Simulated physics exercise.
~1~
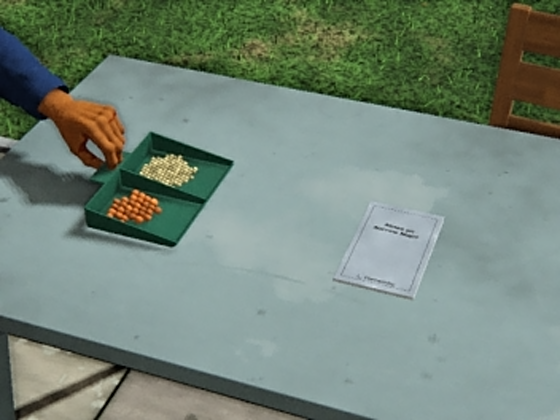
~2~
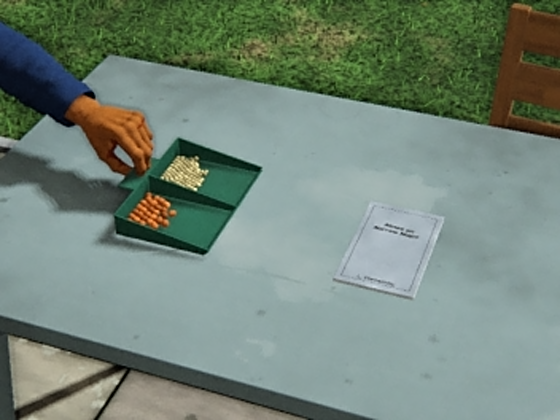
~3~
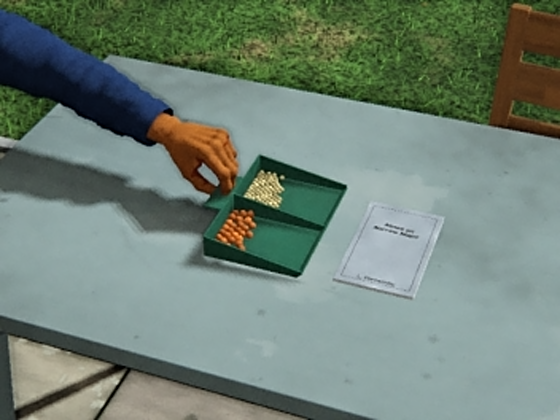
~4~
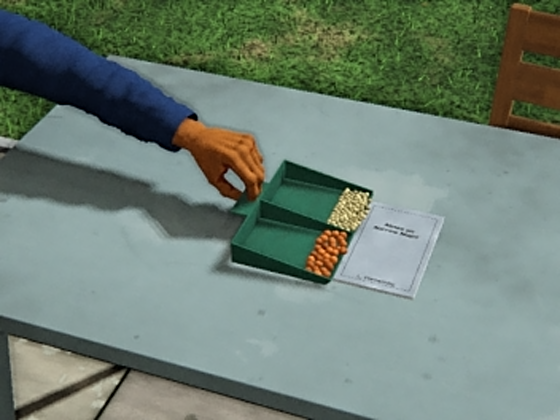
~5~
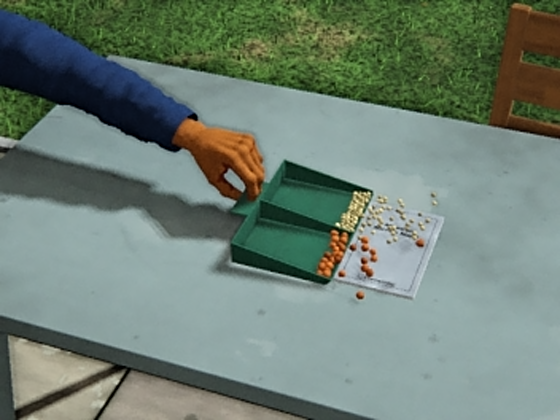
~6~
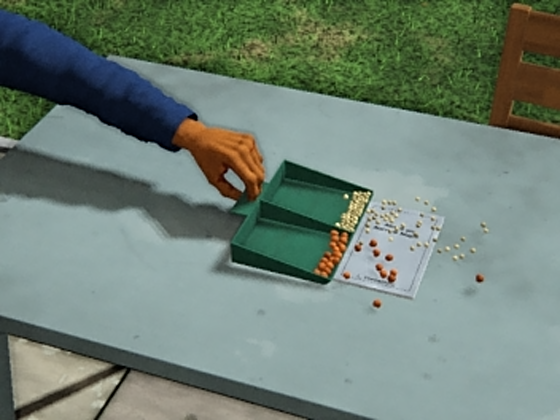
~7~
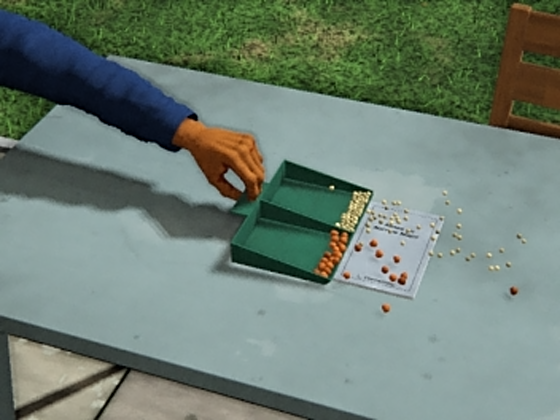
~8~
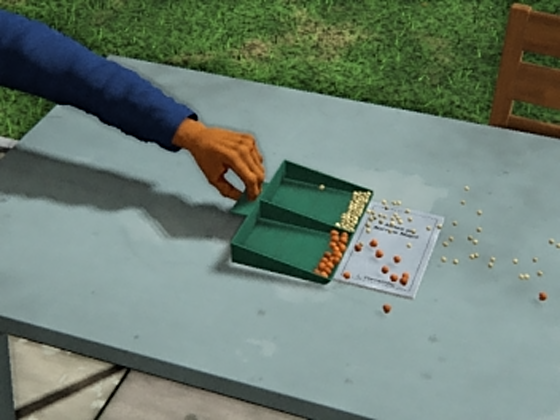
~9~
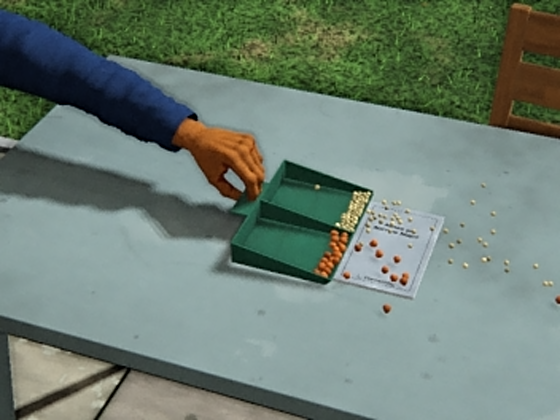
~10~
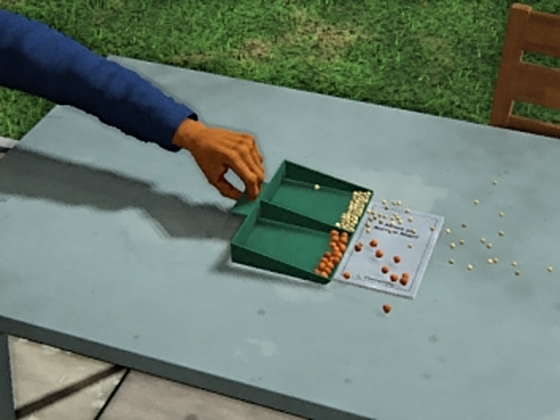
In the video, a hand slides a green two-section tray of orange balls and small pale beads rightward across a gray table until it stops at a thin book, and some of both spill over the low edge, scattering across the book and table while the rest stay inside.
